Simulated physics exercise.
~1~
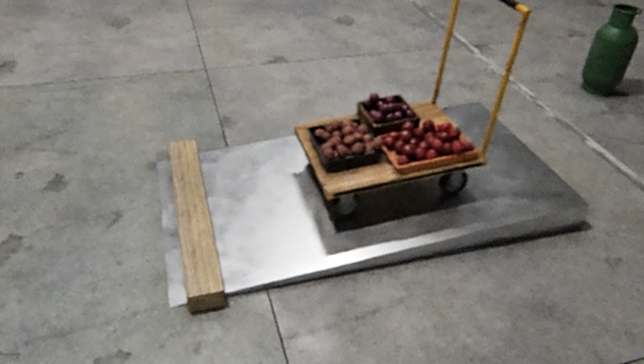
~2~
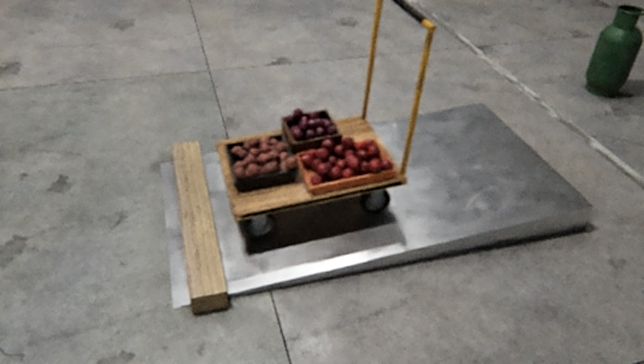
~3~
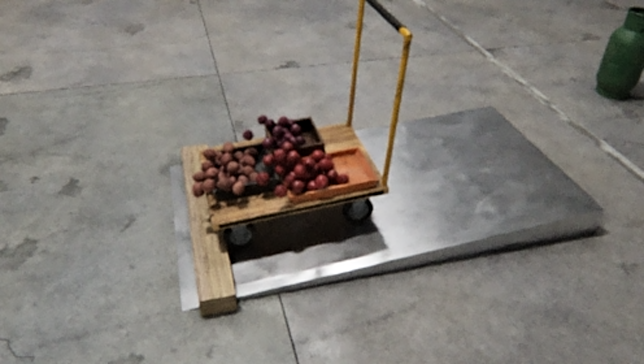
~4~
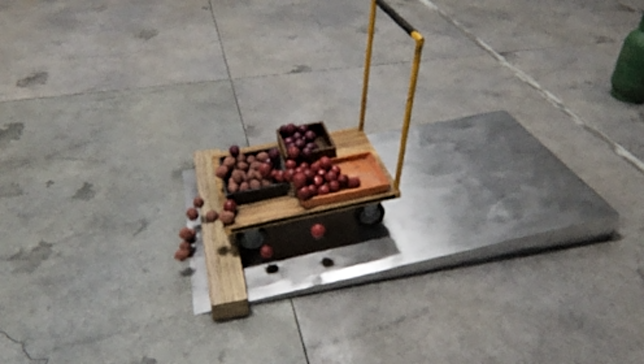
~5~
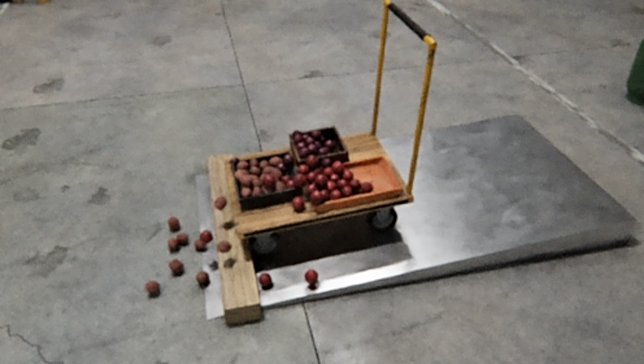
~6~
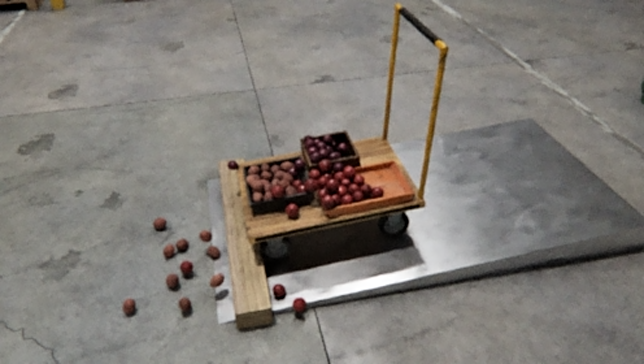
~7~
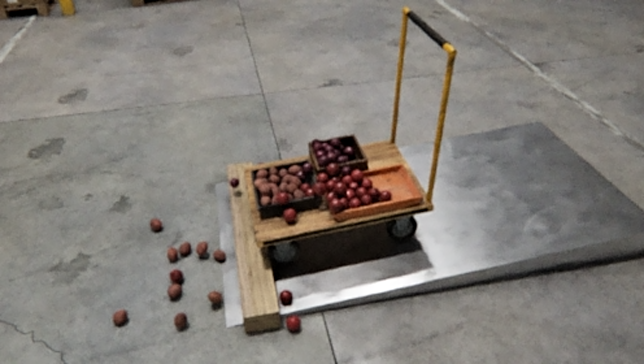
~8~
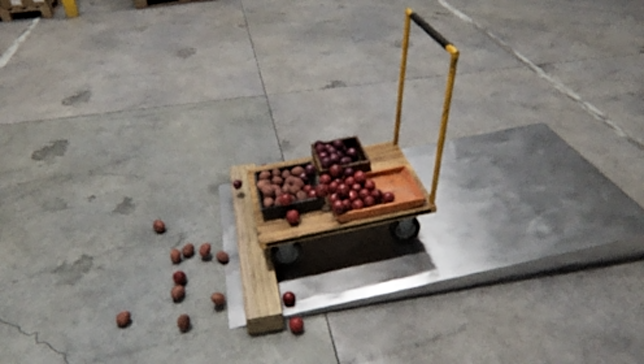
Trolley rolling left down a metal ramp and stopping at a wooden sill, spilling reddish produce from its crates onto the concrete floor.
